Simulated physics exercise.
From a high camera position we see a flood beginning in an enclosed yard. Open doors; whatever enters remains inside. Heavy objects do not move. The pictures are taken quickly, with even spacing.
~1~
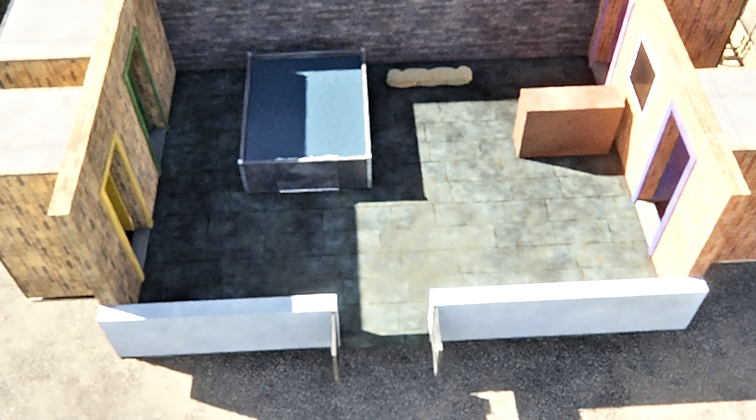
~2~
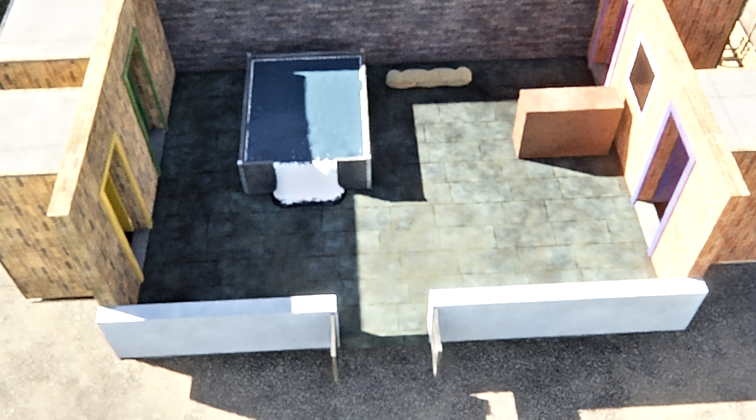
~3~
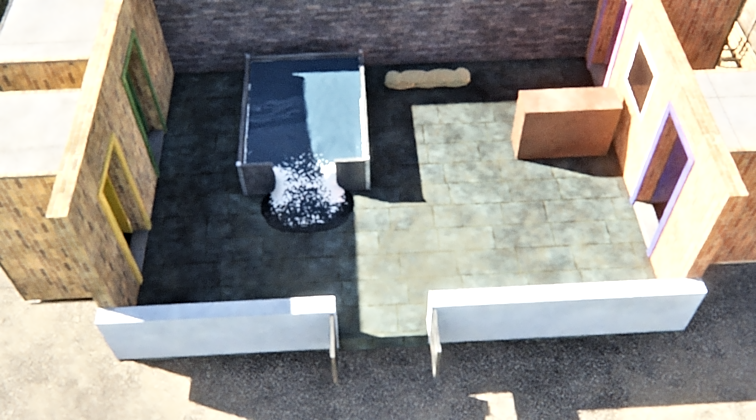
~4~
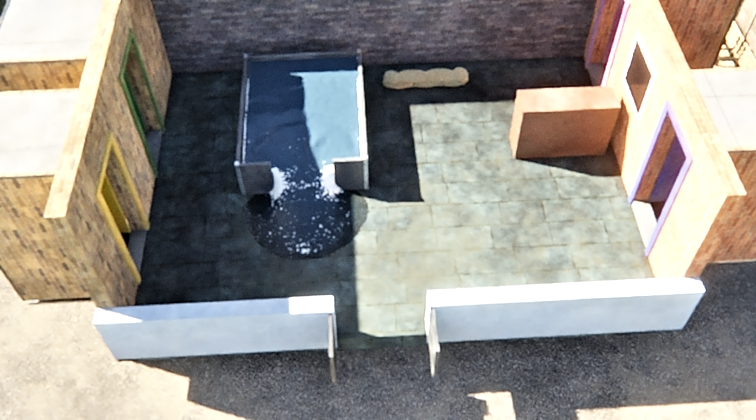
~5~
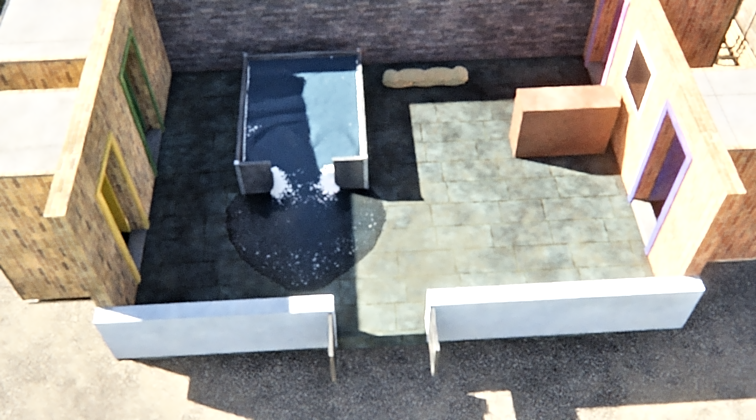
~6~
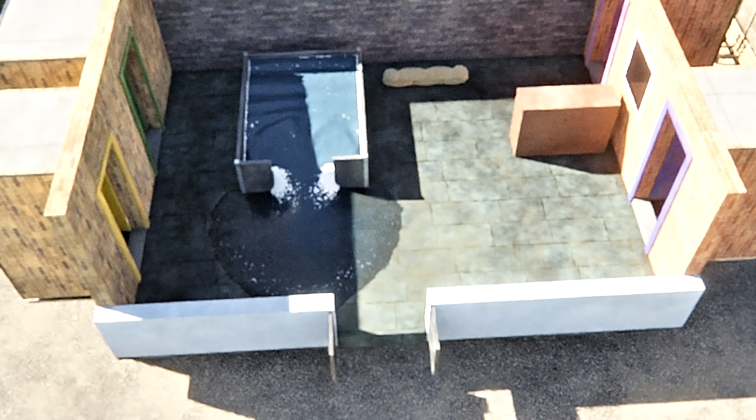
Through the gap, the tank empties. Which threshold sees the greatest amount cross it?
The yellow threshold.
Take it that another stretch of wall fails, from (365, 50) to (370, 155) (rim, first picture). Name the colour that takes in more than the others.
The door marked purple, I reckon.
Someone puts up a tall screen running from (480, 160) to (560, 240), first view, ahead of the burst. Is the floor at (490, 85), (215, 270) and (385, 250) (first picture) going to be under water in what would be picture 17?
Note: Spot 1 unwetted; spot 2 inundated; spot 3 inundated.
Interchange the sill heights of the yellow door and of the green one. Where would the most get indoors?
After the swap, it is the green door.
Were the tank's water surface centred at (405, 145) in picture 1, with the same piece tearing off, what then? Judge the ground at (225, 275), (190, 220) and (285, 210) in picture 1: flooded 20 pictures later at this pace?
In the order given: Wetted, not reached and not reached.
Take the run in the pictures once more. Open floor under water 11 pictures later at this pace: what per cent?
Estimate: Some 30 in a hundred.
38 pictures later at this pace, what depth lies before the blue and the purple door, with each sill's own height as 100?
In turn 50 and 0 per cent.
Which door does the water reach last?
Answer: The door marked purple.
A moment on, water covers 25 % of the floor; yellow door not reached, blue door not reached, green door not reached, purple door not reached.
Next, water covers 30 % of the floor; yellow door wet at the sill, nothing in, blue door not reached, green door not reached, purple door not reached.
Then, water covers 40 % of the floor; yellow door a trickle in, blue door not reached, green door wet at the sill, nothing in, purple door not reached.
Later, water covers 60 % of the floor; yellow door some in, blue door wet at the sill, nothing in, green door wet at the sill, nothing in, purple door not reached.
In the end, water covers 70 % of the floor; yellow door a lot in, blue door wet at the sill, nothing in, green door wet at the sill, nothing in, purple door wet at the sill, nothing in; the yellow door has let in the most.
